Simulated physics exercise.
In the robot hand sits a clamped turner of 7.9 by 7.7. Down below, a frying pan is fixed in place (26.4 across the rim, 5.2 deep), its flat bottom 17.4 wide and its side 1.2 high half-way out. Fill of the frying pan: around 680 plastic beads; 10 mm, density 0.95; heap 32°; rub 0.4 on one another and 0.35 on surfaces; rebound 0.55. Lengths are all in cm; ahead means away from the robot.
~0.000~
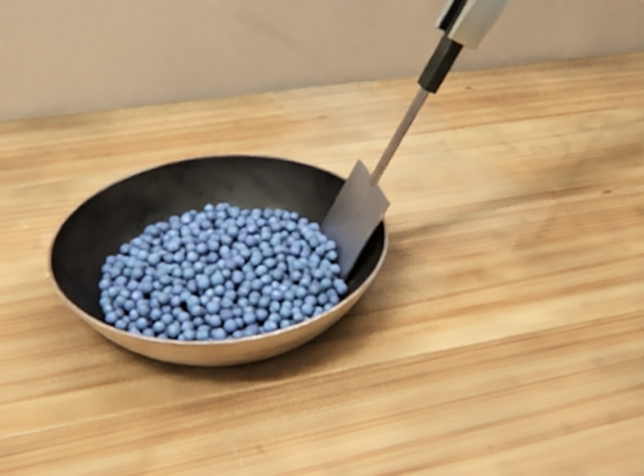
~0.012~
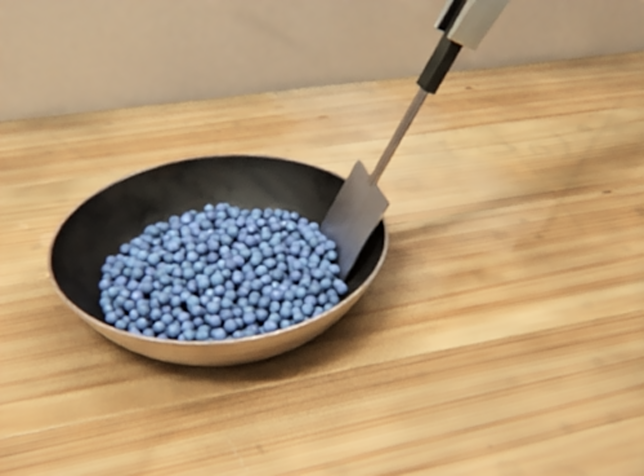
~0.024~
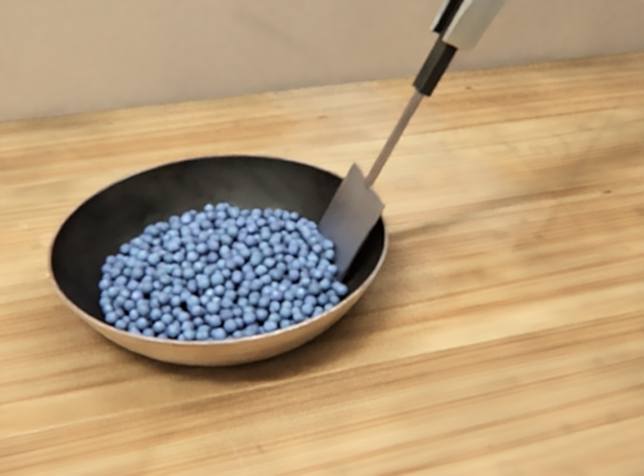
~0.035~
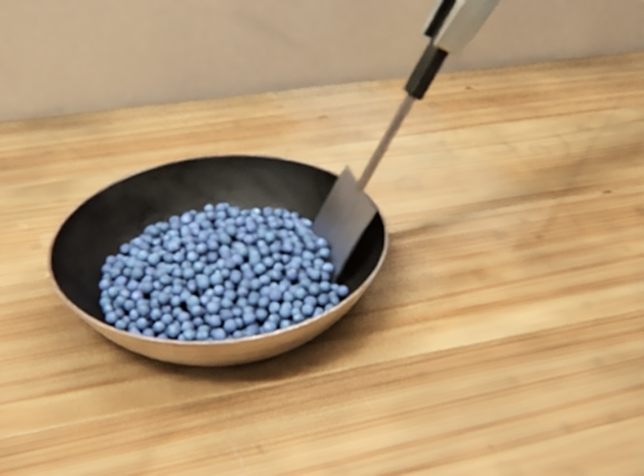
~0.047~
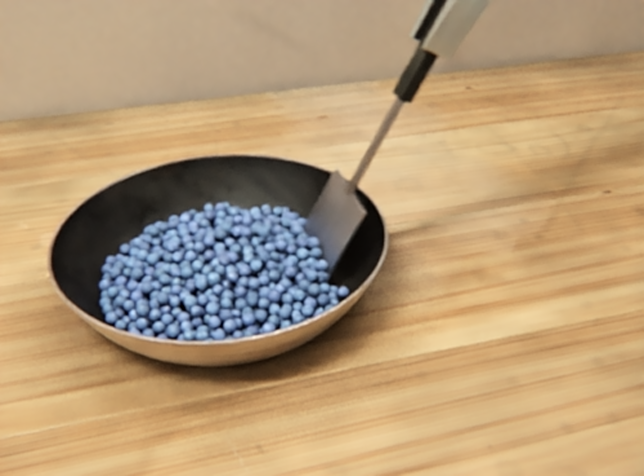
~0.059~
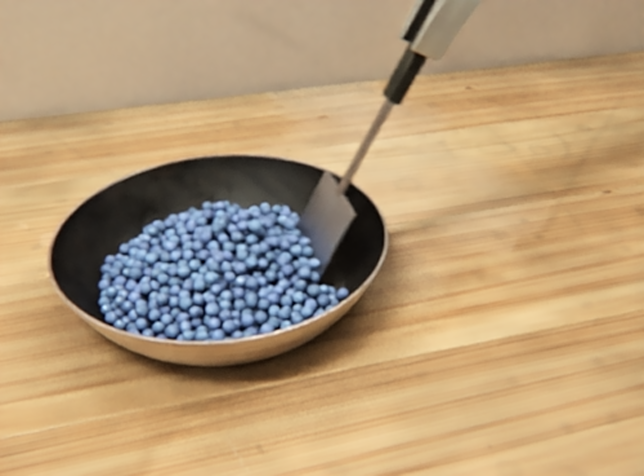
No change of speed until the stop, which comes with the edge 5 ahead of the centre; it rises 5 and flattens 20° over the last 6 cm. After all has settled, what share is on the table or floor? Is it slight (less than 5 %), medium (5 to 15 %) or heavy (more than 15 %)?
Slight.
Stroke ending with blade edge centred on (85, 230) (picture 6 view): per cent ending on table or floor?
Around 15 percent ends on the table or floor.
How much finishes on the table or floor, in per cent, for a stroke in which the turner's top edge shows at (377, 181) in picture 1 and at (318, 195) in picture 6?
It comes to something like 15 %, give or take.
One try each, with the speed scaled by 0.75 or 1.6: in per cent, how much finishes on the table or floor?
About 0 and 10 per cent.
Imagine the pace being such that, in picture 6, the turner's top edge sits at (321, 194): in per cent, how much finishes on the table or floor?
I'd say around 10 per cent.
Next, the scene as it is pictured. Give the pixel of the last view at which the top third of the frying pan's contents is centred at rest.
At about (135, 272).
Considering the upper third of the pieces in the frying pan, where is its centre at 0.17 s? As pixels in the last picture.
The middle lies somewhere about (185, 261).
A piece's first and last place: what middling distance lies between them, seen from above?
Roughly 2 cm.
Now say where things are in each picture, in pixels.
Turner top edge at (374, 180), sloping 62°; upper third of the load around (232, 264), from x 105 to 340, top at y 210; 679 in the frying pan, in the first picture.
Turner top edge at (373, 180), sloping 62°; upper third of the load around (232, 264), from x 105 to 340, top at y 210, in the second picture.
Turner top edge at (369, 182), sloping 62°; upper third of the load around (232, 263), from x 105 to 340, top at y 210, in the third picture.
Turner top edge at (361, 186), sloping 62°; upper third of the load around (239, 259), from x 105 to 345, top at y 210, in the fourth picture.
Turner top edge at (351, 189), sloping 62°; upper third of the load around (241, 257), from x 105 to 345, top at y 205, in the fifth picture.
Turner top edge at (340, 191), sloping 62°; upper third of the load around (237, 256), from x 105 to 345, top at y 205; 679 in the frying pan, in the sixth picture.
After 0.11 s, sloping 62°, highest piece 6 above the table; 679 in the frying pan.
After 0.17 s, sloping 53°, highest piece 6 above the table; 679 in the frying pan.
After 0.39 s, sloping 42°, highest piece 6 above the table; 669 in the frying pan, 7 on the table or floor, 3 on the blade or in flight.
After 1.44 s, sloping 42°, highest piece 5 above the table; 669 in the frying pan, 10 on the table or floor.
At rest, 669 in the frying pan, 10 on the table or floor. That is 1 % on the table or floor.
